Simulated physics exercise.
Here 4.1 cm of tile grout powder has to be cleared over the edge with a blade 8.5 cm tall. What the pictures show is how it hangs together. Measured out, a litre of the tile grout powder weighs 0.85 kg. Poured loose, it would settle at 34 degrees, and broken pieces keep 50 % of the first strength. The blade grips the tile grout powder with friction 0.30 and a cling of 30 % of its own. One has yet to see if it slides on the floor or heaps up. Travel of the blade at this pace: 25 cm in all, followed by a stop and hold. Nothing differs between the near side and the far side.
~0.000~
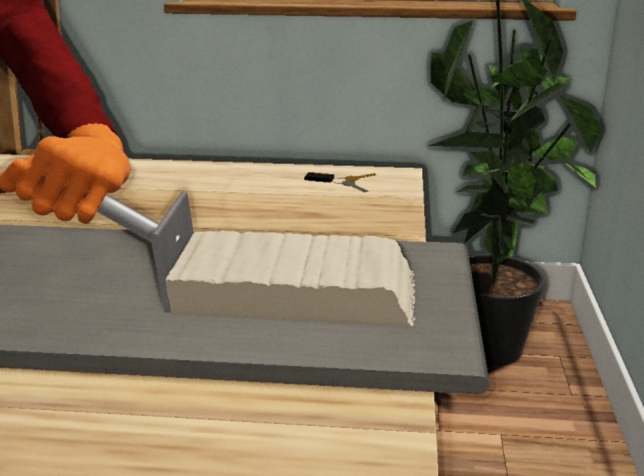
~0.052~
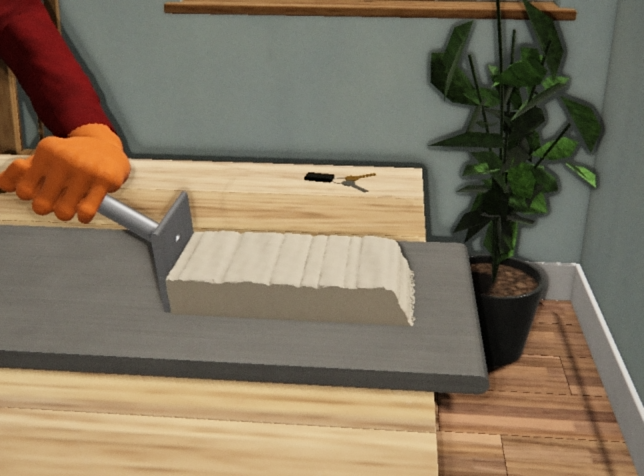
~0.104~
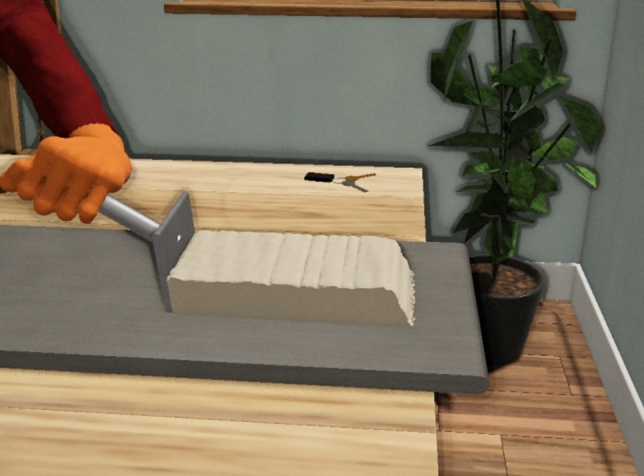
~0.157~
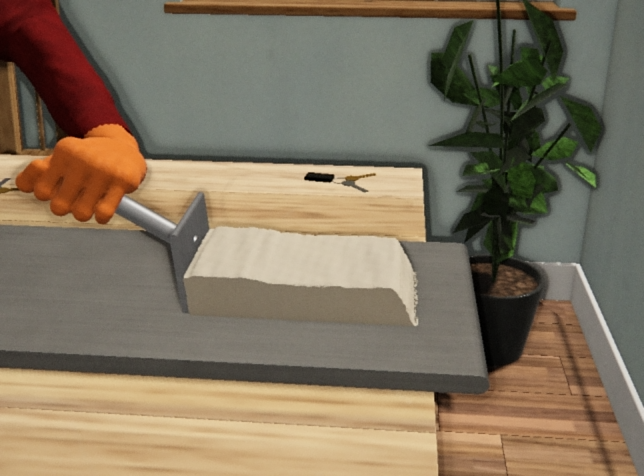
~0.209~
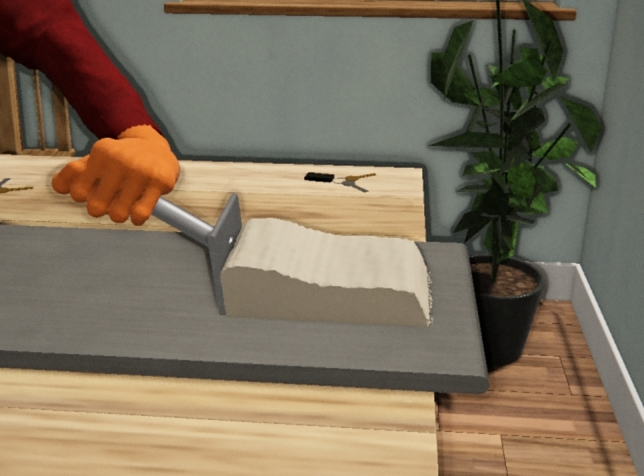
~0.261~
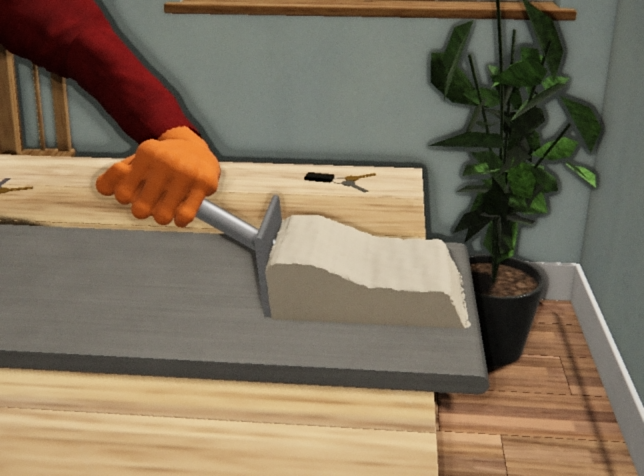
At first, an orange-gloved hand holds a metal blade almost still against a low, ridged block of pale powder on a grey board. Then the hand pushes the blade rightward, and the powder's ridges smooth out as it bunches up taller and shorter, sliding right toward the board's edge.
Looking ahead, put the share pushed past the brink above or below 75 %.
Recorded value: Exceeding 75 %.
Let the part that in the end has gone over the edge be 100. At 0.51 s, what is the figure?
Close to 50 in a hundred.
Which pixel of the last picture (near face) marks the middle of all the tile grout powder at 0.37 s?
It sits close to (452, 309) in the last view.
After 0.37 s, 0 % has gone over the edge.
After 0.51 s, 41 % has gone over the edge.
After 0.64 s, 85 % has gone over the edge.
After 0.77 s, 90 % has gone over the edge.
After 1.22 s, at the end, 91 % has gone over the edge.
